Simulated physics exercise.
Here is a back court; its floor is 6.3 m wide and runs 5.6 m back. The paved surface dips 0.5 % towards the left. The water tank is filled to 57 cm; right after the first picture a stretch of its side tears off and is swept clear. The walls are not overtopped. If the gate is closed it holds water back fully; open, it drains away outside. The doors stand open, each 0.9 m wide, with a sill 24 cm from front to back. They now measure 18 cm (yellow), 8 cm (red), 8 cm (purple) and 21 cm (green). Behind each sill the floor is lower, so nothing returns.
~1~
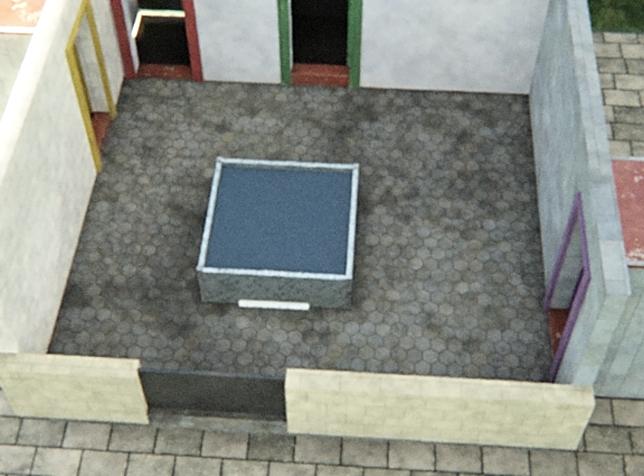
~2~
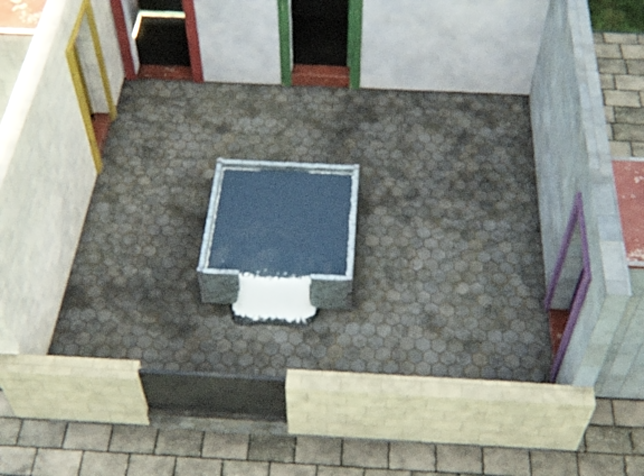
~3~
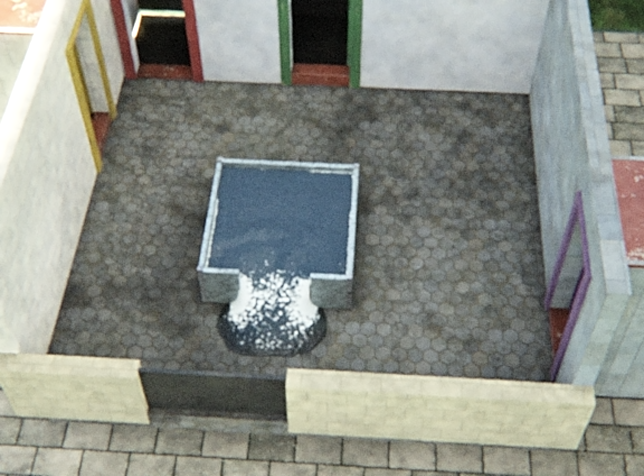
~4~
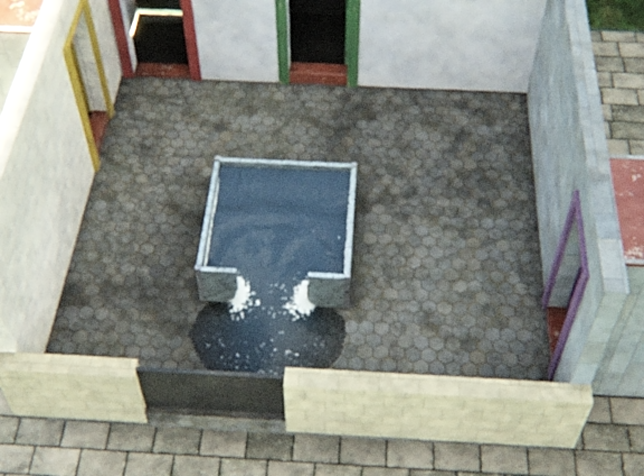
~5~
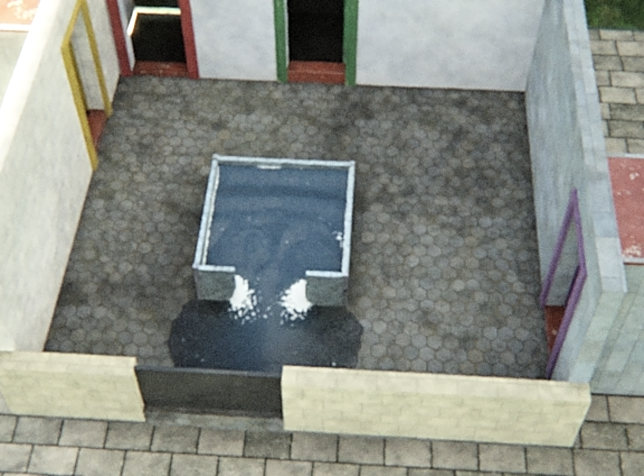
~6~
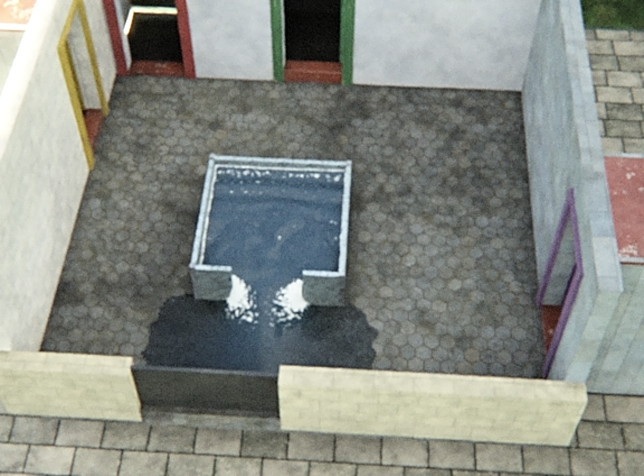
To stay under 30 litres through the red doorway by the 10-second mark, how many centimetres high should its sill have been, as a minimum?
At least 6.5 cm or so.
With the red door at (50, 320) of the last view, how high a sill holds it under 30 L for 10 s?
Roughly 12.5 cm.
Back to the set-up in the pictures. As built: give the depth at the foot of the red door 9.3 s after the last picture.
Roughly 7.5 cm deep.
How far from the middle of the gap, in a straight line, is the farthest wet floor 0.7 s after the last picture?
About 3.0 m.
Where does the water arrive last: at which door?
Last comes the green one.
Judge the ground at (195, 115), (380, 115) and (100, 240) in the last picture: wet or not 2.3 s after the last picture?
In turn: Not reached, dry, flooded.
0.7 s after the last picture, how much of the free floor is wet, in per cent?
About 15 per cent.
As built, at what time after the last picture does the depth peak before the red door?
Near 4.5 s.
Then, 0.7 s after the last picture water covers 15 % of the floor, deepest (36 cm) near (252, 386); it has not reached the red door.
Then, 2.3 s after the last picture water covers 35 % of the floor, deepest (26 cm) near (30, 387); it has not reached the red door.
Then, 9.3 s after the last picture water covers 95 % of the floor, deepest (11 cm) near (327, 188); 8 cm at the red door, 12 litres in over its 8 cm sill.
At the red door as built, the water peaked near 11 cm, 4.5 s after the last picture.
With a sill of 6 cm, 40 litres would have come in within the 10 s; with 8 cm, 12 litres. So under 30 litres takes about 6.5 cm.
